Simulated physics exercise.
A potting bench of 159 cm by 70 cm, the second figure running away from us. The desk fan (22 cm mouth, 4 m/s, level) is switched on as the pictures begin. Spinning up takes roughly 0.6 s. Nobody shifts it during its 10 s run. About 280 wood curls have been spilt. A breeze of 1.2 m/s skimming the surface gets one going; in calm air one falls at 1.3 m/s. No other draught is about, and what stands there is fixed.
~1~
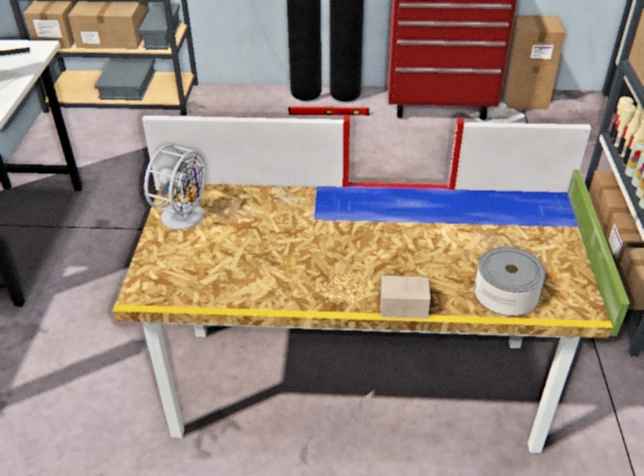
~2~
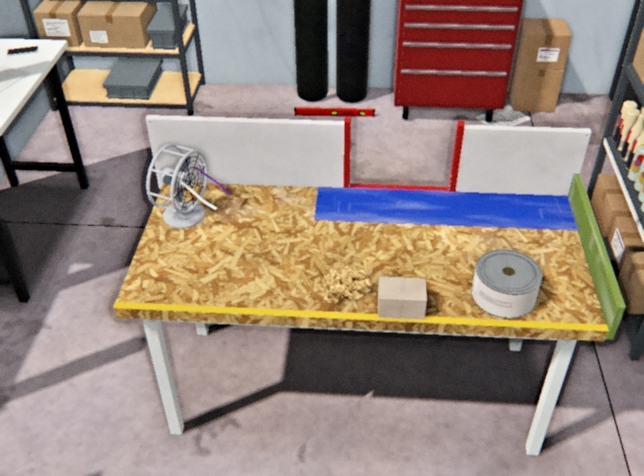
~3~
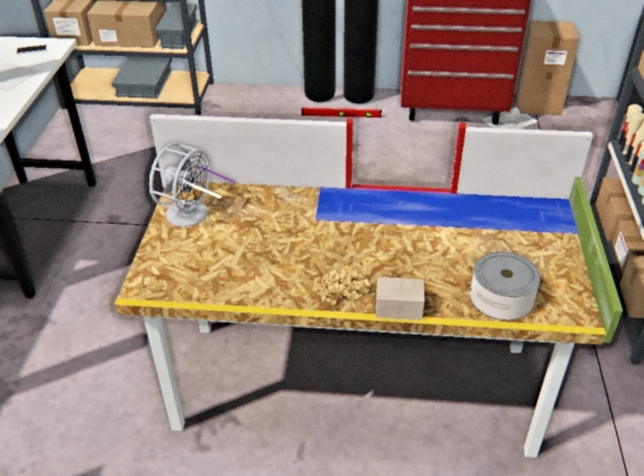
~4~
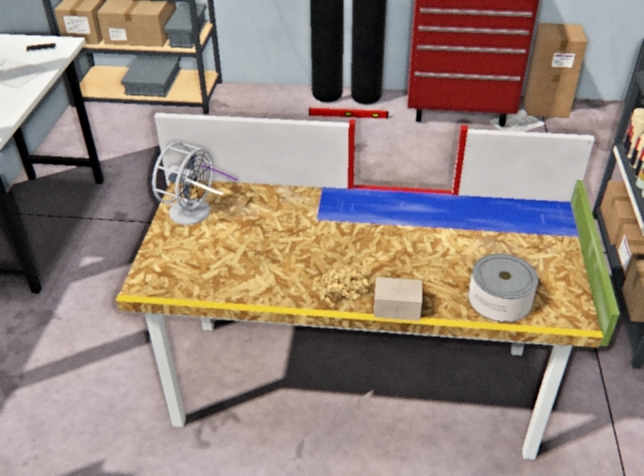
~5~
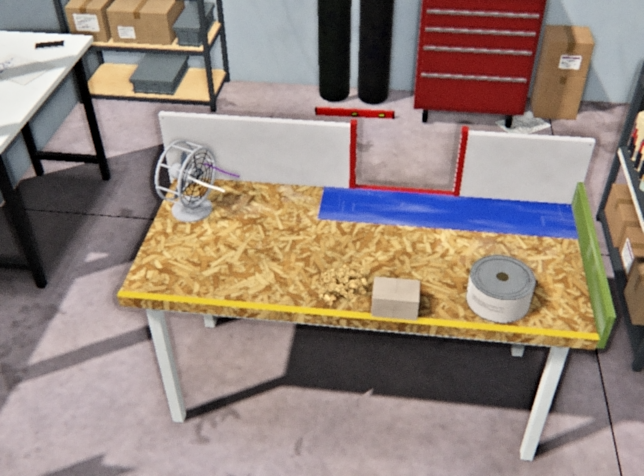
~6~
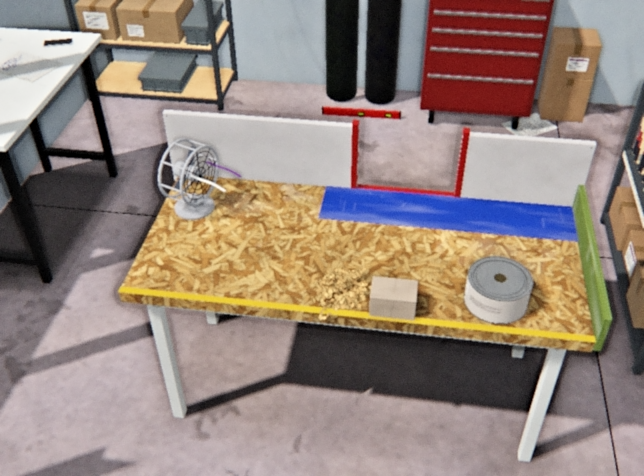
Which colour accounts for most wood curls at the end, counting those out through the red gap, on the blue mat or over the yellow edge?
The yellow one.
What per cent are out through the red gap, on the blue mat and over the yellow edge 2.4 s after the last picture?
About 0 % red, 1 % blue, 100 % yellow.
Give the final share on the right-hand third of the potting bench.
Some 1 per cent.
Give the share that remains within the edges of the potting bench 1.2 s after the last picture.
About 4 %.
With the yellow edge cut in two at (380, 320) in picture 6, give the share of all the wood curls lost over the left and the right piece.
Some 80 % left, 15 % right.
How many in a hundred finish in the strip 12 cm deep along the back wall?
Near 1 %.
Then, 1.2 s after the last picture, 96 % are over the yellow edge, 0 % out through the red gap and 0 % on the blue mat; 89 % have settled or left.
Then, 2.4 s after the last picture, 98 % are over the yellow edge, 0 % out through the red gap and 1 % on the blue mat; 98 % have settled or left.
Then, 4.7 s after the last picture, 98 % are over the yellow edge, 0 % out through the red gap and 1 % on the blue mat; 99 % have settled or left.
Then, 9.2 s after the last picture, at the end, 99 % are over the yellow edge, 0 % out through the red gap and 1 % on the blue mat.
